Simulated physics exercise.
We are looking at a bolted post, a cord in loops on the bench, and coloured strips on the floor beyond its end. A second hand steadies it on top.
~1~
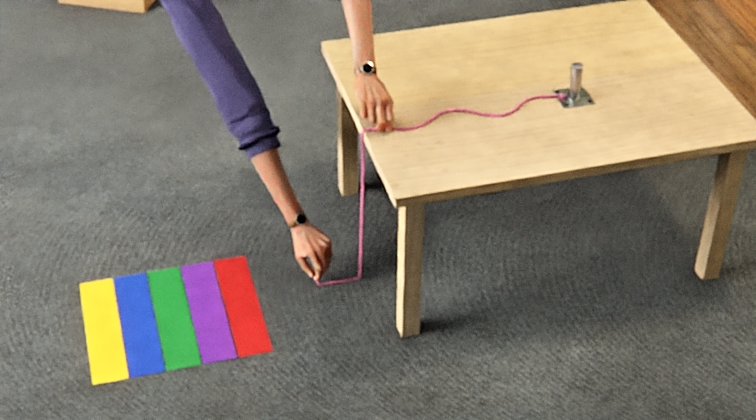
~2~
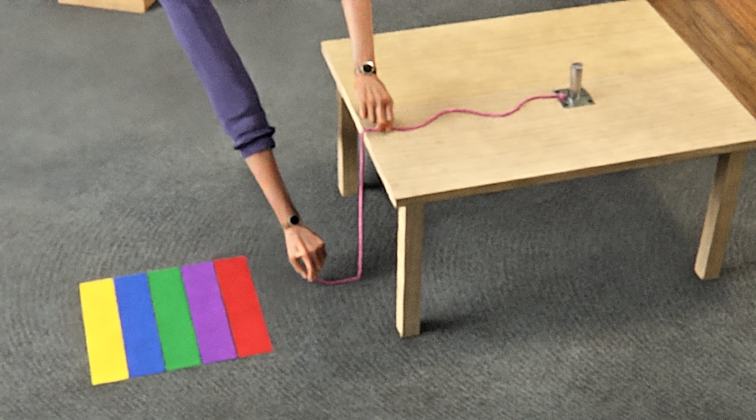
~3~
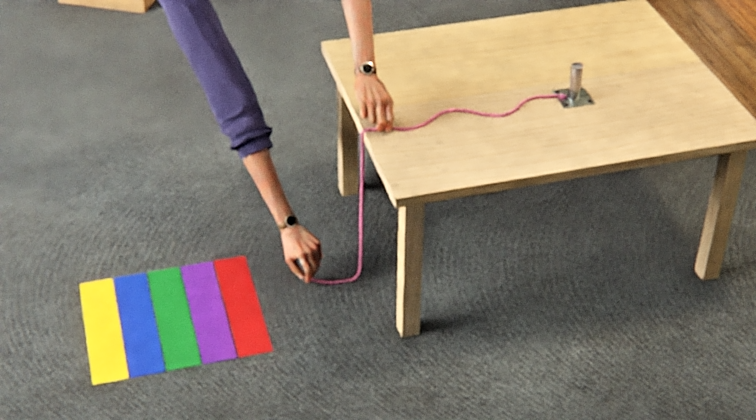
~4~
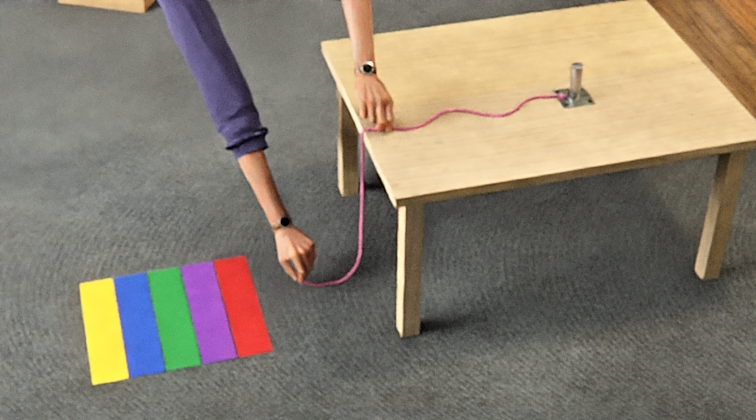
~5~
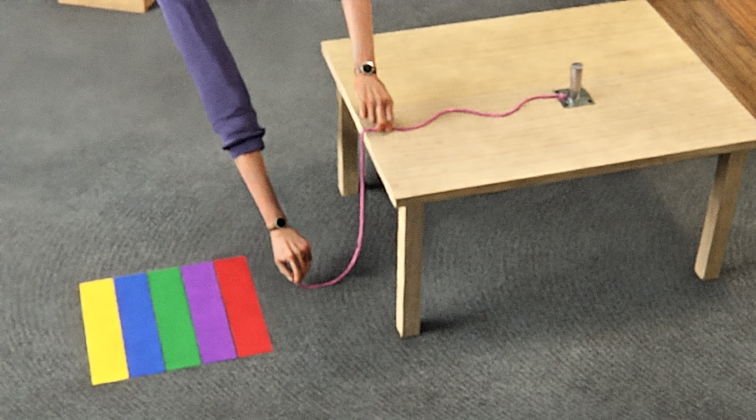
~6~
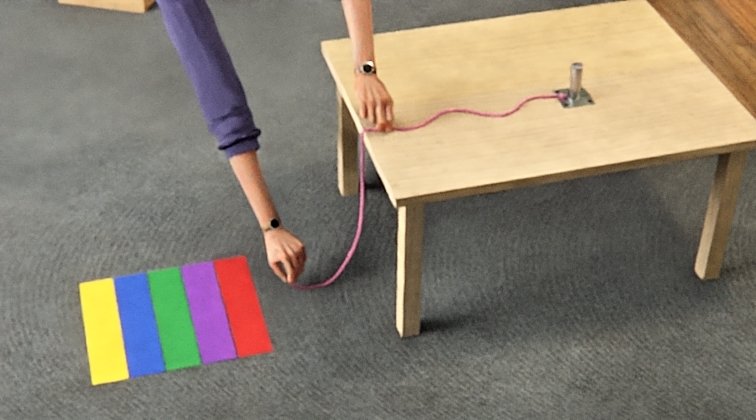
A person holds a pink cord at the table edge and slowly draws its end left.
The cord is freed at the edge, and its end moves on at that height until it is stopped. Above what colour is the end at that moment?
It halts on the green strip.
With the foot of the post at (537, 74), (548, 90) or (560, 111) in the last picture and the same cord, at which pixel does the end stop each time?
The places are (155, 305), (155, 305) and (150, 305).
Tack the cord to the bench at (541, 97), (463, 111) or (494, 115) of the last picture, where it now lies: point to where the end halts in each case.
Try by try, around (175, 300), (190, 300) and (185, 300).
Soon after, end near (234, 290); over red.
After that, end near (196, 297); over purple.
At the stop, end near (174, 301); over green. Over green.
